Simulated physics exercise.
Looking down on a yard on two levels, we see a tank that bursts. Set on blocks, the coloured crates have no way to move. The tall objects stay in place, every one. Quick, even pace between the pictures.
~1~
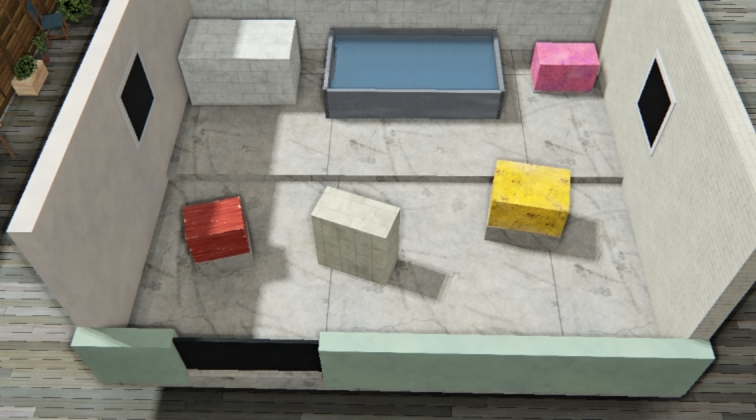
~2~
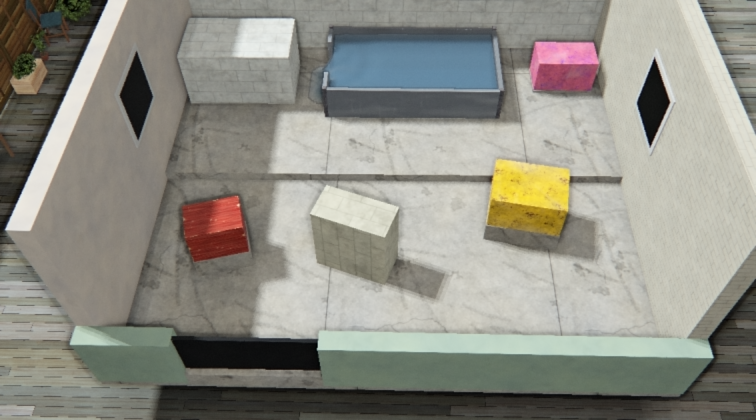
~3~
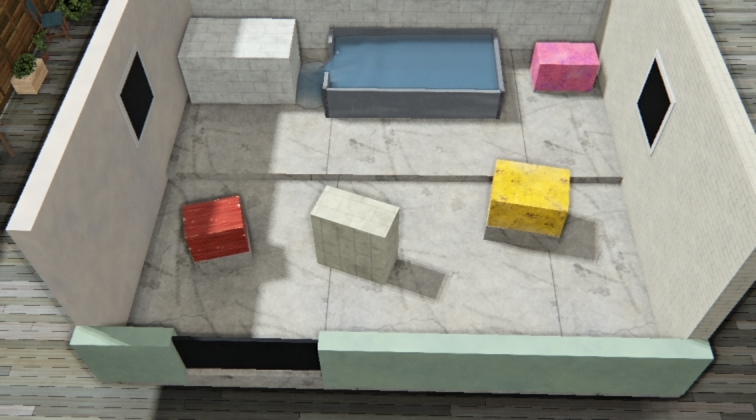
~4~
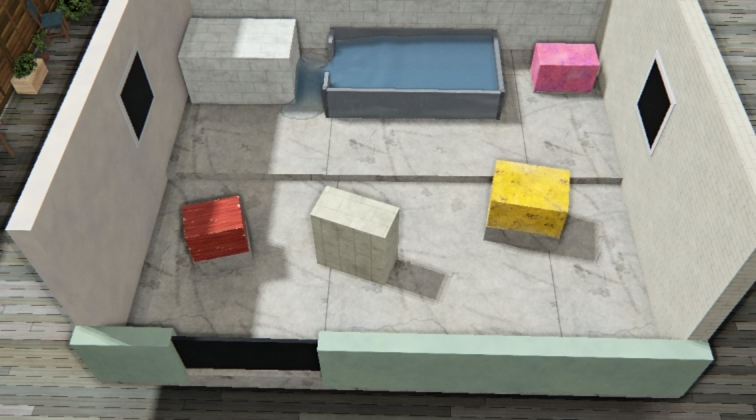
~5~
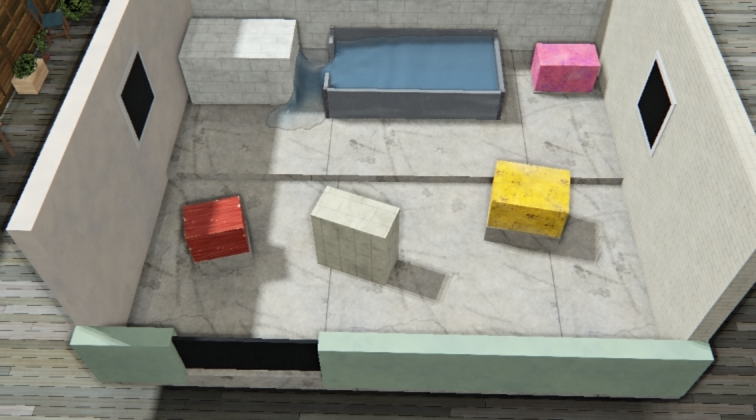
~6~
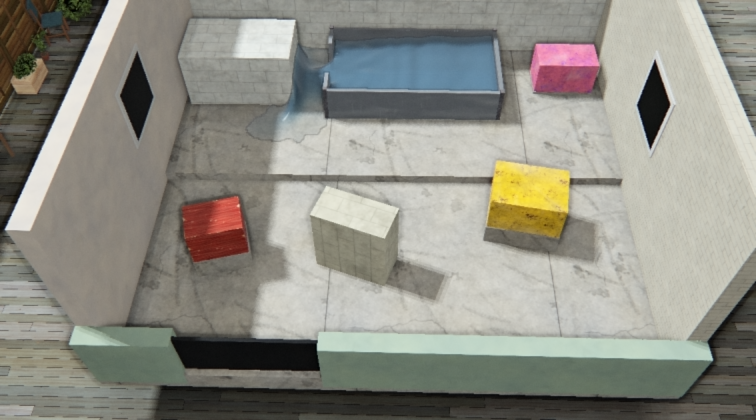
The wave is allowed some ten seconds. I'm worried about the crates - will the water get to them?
Result: The yellow crate is missed by the water this time. The red crate is missed by the water this time. The pink crate is not missed by the water this time.
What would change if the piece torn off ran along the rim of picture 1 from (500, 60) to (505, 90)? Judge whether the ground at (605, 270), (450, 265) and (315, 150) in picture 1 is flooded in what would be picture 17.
First: Reached by the flood. Second: Spared by the leak. Third: Spared by the leak.
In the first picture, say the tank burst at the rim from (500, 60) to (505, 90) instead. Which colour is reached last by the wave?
The red one.
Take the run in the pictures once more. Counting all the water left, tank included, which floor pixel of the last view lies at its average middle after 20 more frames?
My reading is close to (357, 104).
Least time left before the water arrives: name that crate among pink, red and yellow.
My answer: The red crate.
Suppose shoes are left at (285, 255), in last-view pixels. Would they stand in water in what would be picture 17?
That spot: Submerged.
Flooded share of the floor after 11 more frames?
I'd put it at roughly 30 per cent.
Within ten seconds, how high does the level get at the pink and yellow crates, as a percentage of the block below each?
320 and 20 per cent, in that order.
A moment on, water covers 15 % of the floor; the yellow crate not reached, the red crate not reached, the pink crate not reached.
Next, water covers 30 % of the floor; the yellow crate not reached, the red crate water round its plinth, the pink crate not reached.
Then, water covers 45 % of the floor; the yellow crate not reached, the red crate water round its plinth, the pink crate water round its plinth.
Later, water covers 60 % of the floor; the yellow crate water round its plinth, the red crate water round its plinth, the pink crate water round its plinth.
In the end, water covers 85 % of the floor; the yellow crate stayed above the water, the red crate stayed above the water, the pink crate was topped.
